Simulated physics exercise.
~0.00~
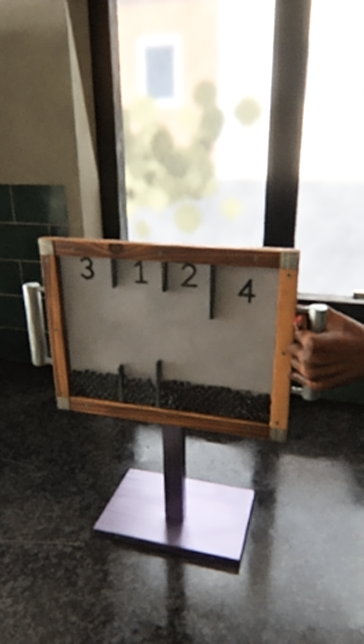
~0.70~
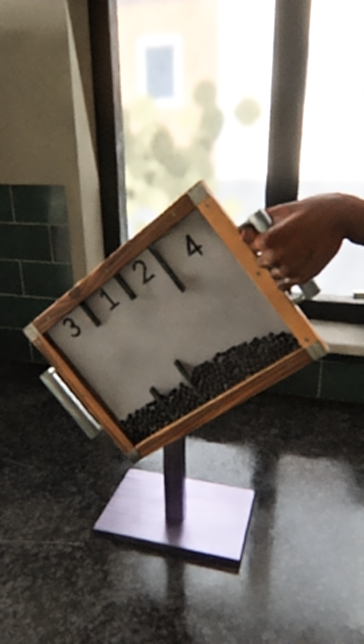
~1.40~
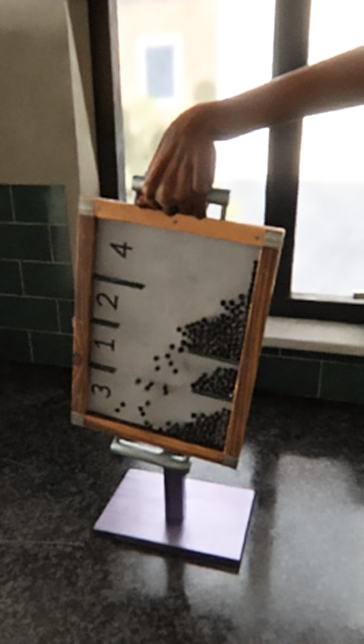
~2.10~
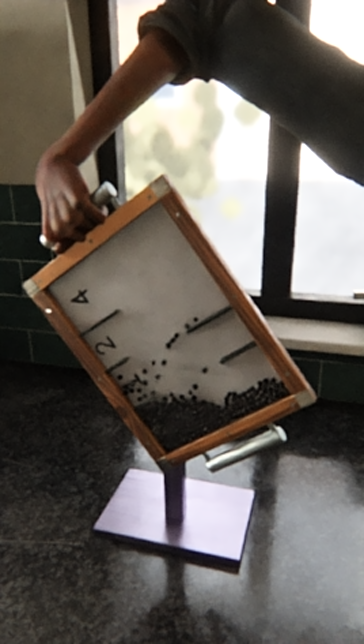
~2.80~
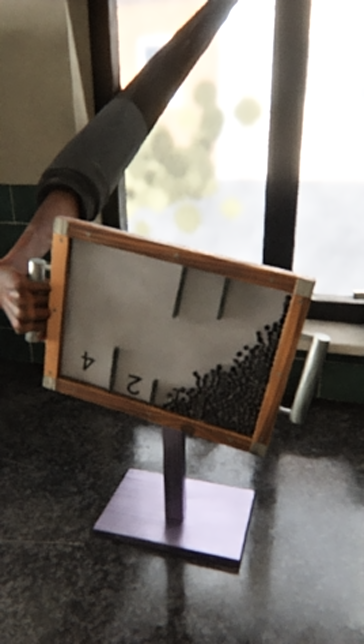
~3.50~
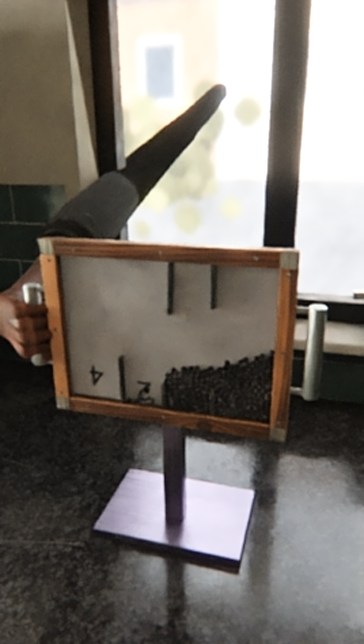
On a dark speckled countertop before a bright window, seen from the front by a still camera, a wood-framed flat case stands on a purple base. Black beads line its bottom, and four numbered pockets run along its top. A hand on the right handle swings the case counterclockwise, and the beads slide toward the lower right. As the case stands on end and tips past upright, beads scatter and tumble into the lowest corner. The hand brings it down on the left until it rests upside down, with the beads heaped at the right over pockets one and three, leaving pocket four empty.
